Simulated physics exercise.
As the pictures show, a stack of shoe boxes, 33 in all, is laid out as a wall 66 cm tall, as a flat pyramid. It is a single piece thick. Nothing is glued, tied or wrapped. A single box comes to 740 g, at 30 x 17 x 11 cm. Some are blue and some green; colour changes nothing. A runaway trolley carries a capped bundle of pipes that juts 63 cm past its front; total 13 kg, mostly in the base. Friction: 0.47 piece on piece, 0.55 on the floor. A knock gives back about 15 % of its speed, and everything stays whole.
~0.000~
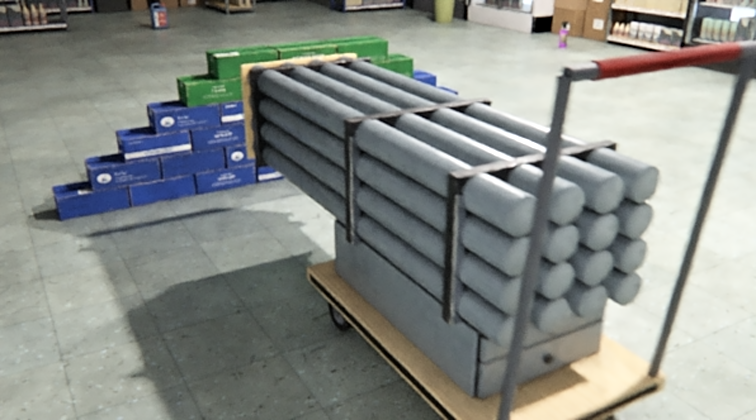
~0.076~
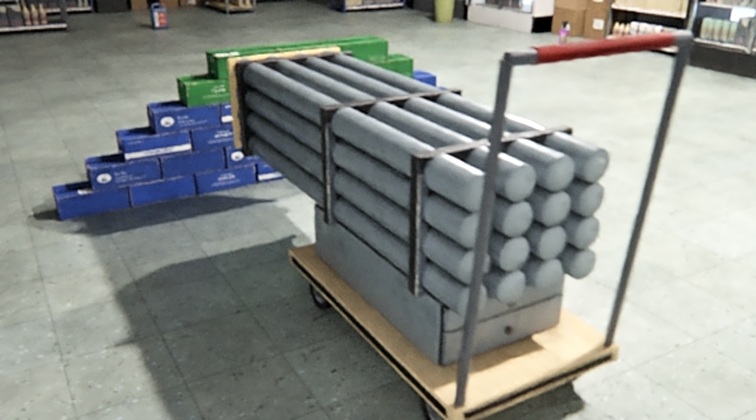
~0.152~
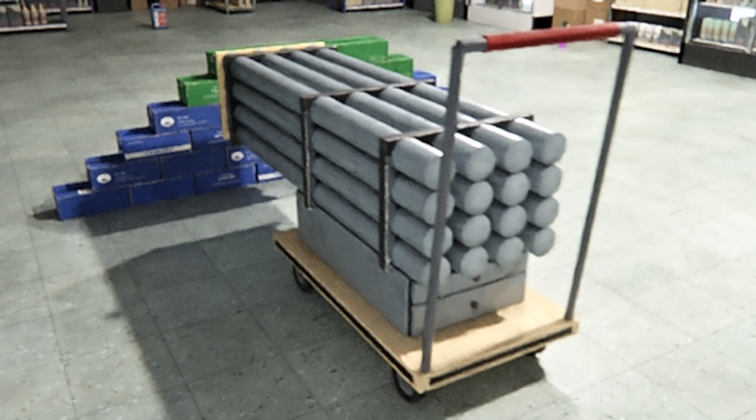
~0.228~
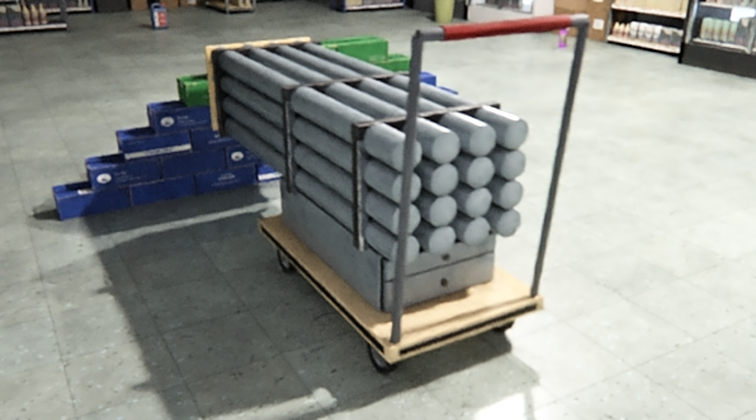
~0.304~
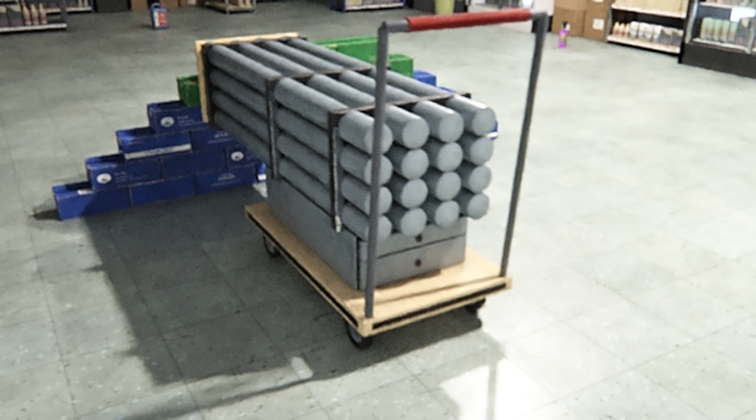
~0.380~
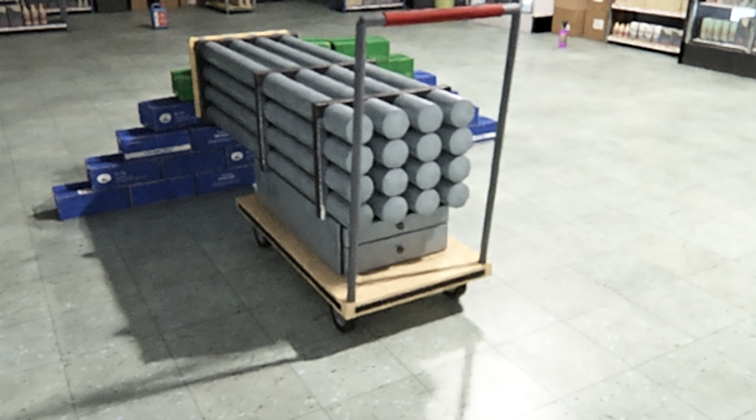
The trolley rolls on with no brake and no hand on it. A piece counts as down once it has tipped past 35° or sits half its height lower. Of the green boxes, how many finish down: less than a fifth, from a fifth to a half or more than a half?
It comes to more than a half.
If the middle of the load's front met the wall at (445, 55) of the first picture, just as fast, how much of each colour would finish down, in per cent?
In that case blue 10, green 30 per cent.
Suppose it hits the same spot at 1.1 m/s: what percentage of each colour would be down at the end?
Then blue 10, green 90 per cent.
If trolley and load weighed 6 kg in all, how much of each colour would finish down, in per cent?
In that case blue 10, green 90 per cent.
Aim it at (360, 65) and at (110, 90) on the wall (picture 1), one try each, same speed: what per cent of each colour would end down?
Blue 10 then 10, green 90 then 0 per cent.
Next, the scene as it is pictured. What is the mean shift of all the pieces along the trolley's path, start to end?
Some 20 cm on average.
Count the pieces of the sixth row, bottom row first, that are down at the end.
3 of them.
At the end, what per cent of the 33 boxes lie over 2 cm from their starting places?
Shifted: 60 per cent.
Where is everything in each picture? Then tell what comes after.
In the first picture (each place is the centre of the face we see best), load (247, 97) 62 cm short of the wall; top green box (309, 59); all as stacked.
The second picture shows load (234, 89) 47 cm short of the wall.
The third picture shows load (222, 82) 32 cm short of the wall.
The fourth picture shows load (211, 75) 17 cm short of the wall.
The fifth picture shows load (201, 69) 22 mm short of the wall.
The sixth picture shows load (194, 65) 9 cm into the wall's line; 9 have shifted.
By 0.52 s, load 25 cm past the wall's line, still rolling; 1 of the 7 green boxes down (3 of 33 in all colours); top green box tilted 12°.
By 0.78 s, load 54 cm past the wall's line, still rolling; 6 of the 7 green boxes down (9 of 33 in all colours); top green box tilted 51°, 38 cm lower.
By 1.16 s, load 77 cm past the wall's line, still rolling; 6 of the 7 green boxes down (9 of 33 in all colours); top green box upside down.
When it is over (3.1 s), load 78 cm past the wall's line, stopped; 6 of the 7 green boxes down (9 of 33 in all colours); top green box upside down; top blue box unmoved. That is 86 per cent. In pixels of the last frame, middles, top green box near (272, 104), top blue box near (407, 85).
